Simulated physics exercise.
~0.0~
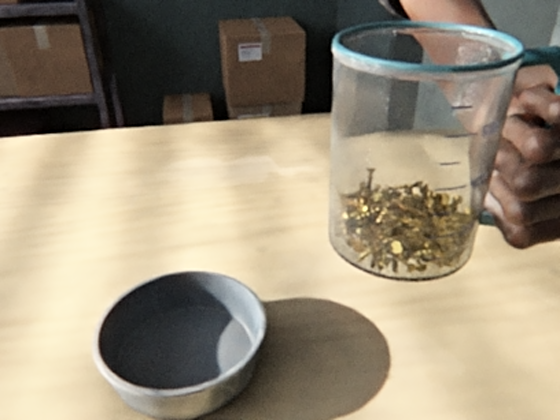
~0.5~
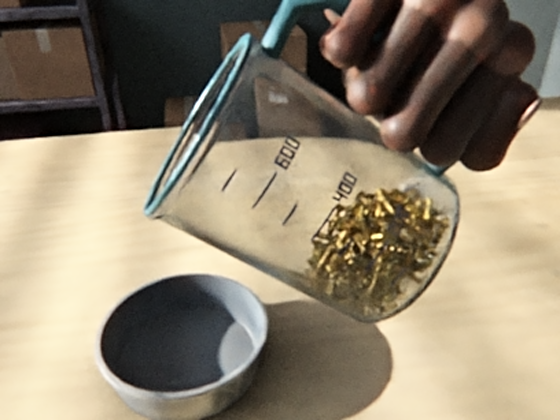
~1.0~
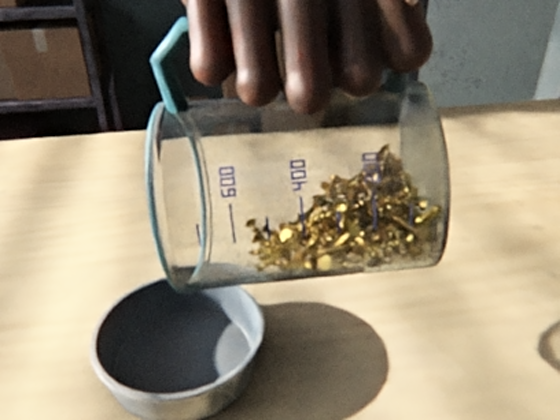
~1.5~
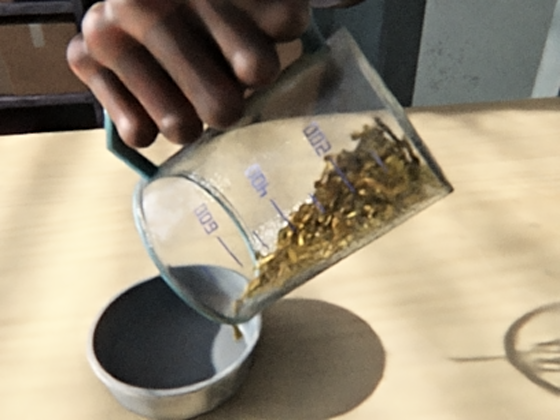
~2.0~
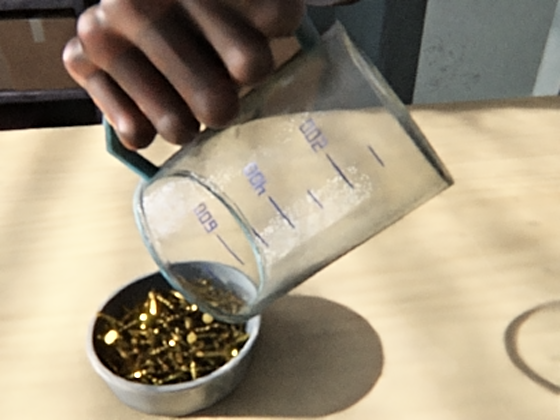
On a pale wooden tabletop, a hand tilting a clear measuring jug and pouring all its brass-coloured screws into a small grey dish.
